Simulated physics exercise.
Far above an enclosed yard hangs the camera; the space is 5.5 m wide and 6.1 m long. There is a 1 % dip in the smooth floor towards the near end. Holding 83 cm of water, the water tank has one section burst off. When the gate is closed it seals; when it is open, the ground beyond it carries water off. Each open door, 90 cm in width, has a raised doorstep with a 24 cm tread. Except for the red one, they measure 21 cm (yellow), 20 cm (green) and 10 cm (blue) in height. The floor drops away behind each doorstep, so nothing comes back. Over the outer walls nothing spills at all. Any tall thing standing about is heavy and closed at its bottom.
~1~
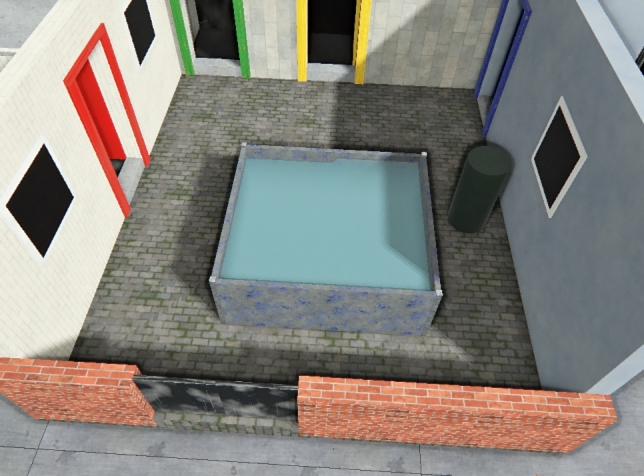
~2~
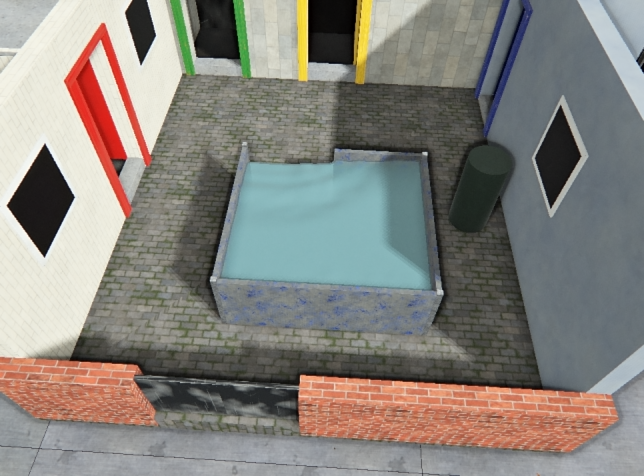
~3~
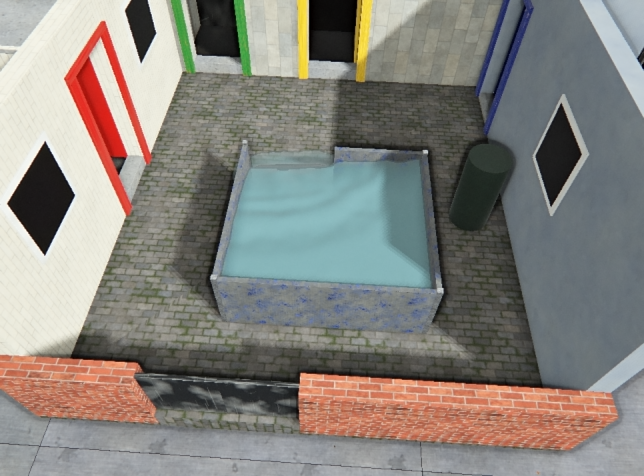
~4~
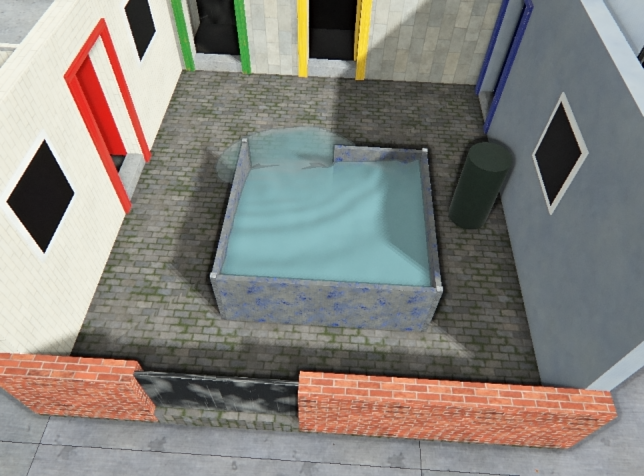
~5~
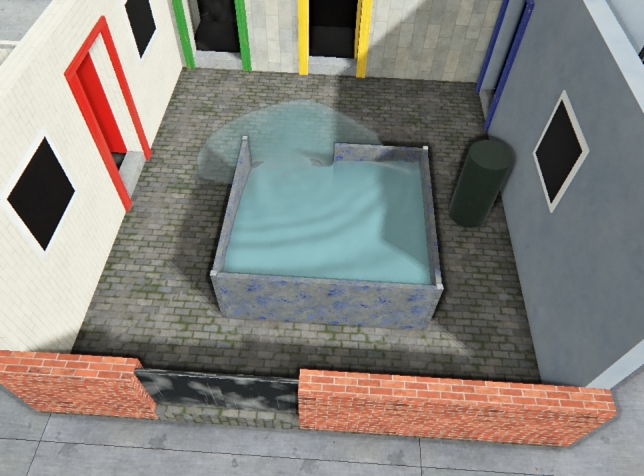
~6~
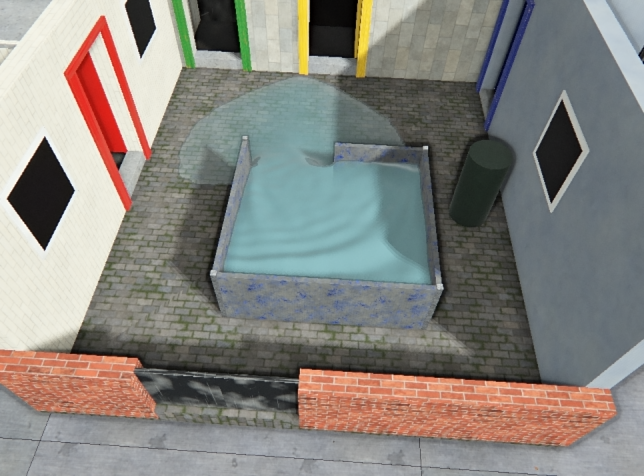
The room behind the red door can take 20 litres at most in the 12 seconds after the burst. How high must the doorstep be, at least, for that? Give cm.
About 7.5 cm.
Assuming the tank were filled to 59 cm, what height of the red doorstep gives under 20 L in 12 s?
I'd go with near 5.5 cm then.
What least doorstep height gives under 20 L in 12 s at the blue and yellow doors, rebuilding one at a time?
Roughly 23 cm at blue and 31 cm at yellow.
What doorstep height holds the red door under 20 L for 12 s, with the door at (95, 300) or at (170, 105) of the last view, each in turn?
Minimums: Roughly 11.5 cm and 26 cm.
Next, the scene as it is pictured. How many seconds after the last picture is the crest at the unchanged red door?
Around 4.0 s.
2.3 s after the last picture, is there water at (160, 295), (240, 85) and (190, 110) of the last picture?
Status: Clear / submerged / submerged.
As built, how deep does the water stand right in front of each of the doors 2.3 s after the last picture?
At the yellow door the depth is 29 cm, at green 30 cm, at blue 25 cm and at red 5 cm.
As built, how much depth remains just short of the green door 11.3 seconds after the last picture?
It works out to about 9.5 centimetres deep.
Then, 0.7 s after the last picture water covers 40 % of the floor, deepest (48 cm) near (282, 184); it has not reached the red door.
Then, 2.3 s after the last picture water covers 50 % of the floor, deepest (36 cm) near (288, 77); 5 cm at the red door, 0 litres in over its 18 cm doorstep.
Then, 11.3 s after the last picture water covers 95 % of the floor, deepest (20 cm) near (60, 383); 8 cm at the red door, 0 litres in over its 18 cm doorstep.
At the red door as built, the water peaked near 12 cm, 4.1 s after the last picture.
With a doorstep of 7 cm, 27 litres would have come in within the 12 s; with 8.5 cm, 12 litres. So under 20 litres takes about 7.5 cm.
